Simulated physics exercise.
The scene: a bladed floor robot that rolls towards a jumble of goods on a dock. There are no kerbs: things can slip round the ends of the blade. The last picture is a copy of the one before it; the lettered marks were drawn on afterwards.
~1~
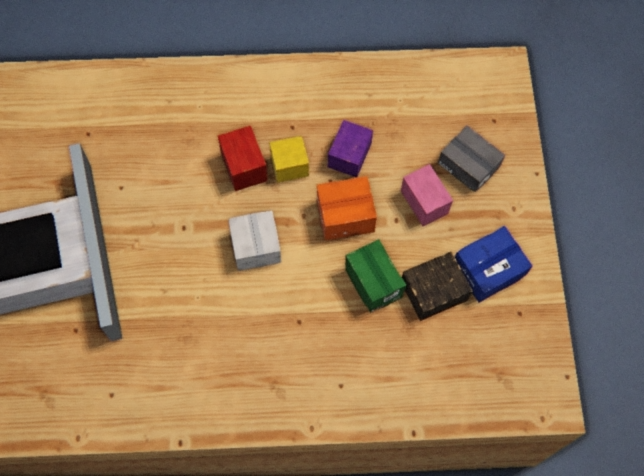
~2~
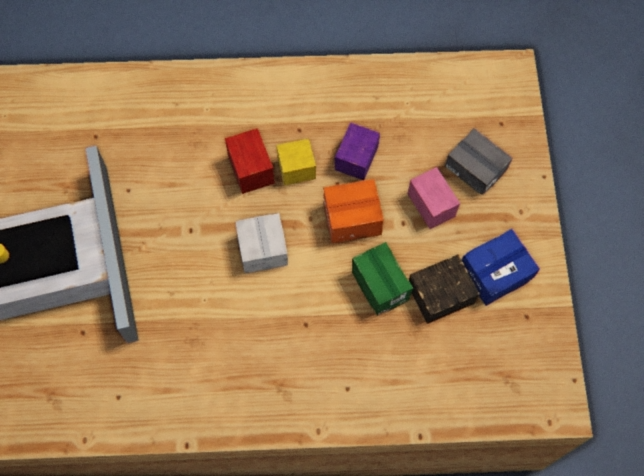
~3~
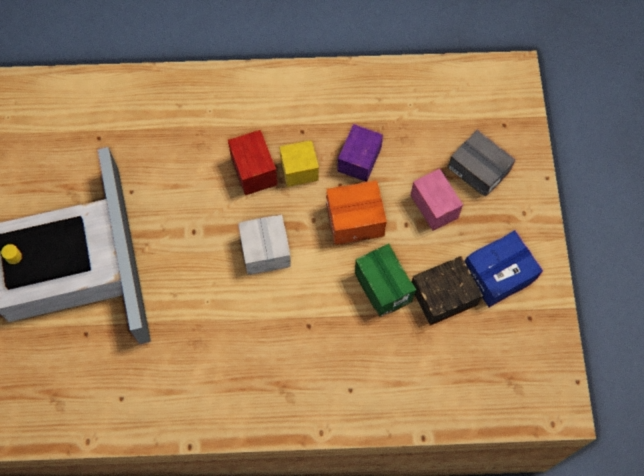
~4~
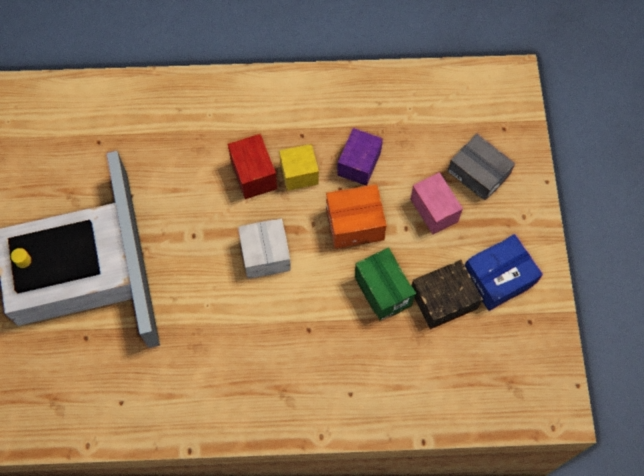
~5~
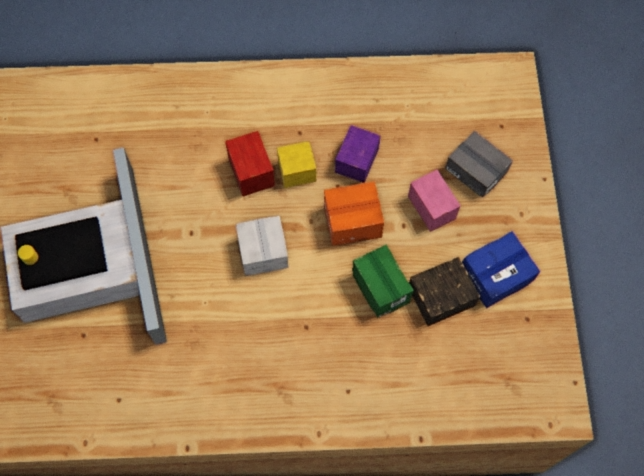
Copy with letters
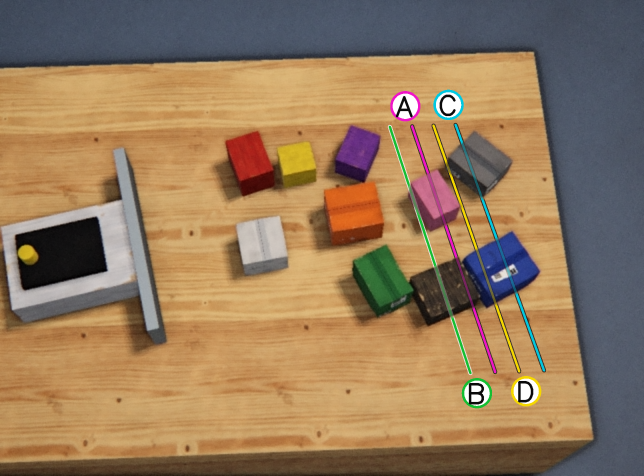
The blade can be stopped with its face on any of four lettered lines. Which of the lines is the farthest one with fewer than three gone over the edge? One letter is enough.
D is the last line within the limit.
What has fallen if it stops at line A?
The blue parcel goes over.
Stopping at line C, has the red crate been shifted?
Yes.
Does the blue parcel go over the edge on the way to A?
Yes.
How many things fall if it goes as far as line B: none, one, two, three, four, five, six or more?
The count is none.
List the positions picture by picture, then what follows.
The first frame shows blue parcel (492, 264); red crate (243, 158); purple crate (350, 149).
The second frame shows robot (38, 249); green parcel (382, 280).
The third frame shows robot (51, 250); white parcel (265, 245).
The fourth frame shows robot (61, 254); black crate (446, 295).
The fifth frame shows robot (67, 251); grey parcel (479, 165); blue parcel (500, 269); red crate (250, 164).
On the marked copy, A at (451, 243); B at (428, 243); C at (497, 241); D at (474, 242).
With D. Early on, robot (192, 246); red crate (264, 163); white parcel (290, 244).
Further on, robot (316, 242); blue parcel (519, 268); grey parcel (494, 153).
At the end, robot (412, 239); blue parcel over the edge; grey parcel over the edge; two fallen.
As for the rest, A is within the limit but short; B is within the limit but short; C drops three.
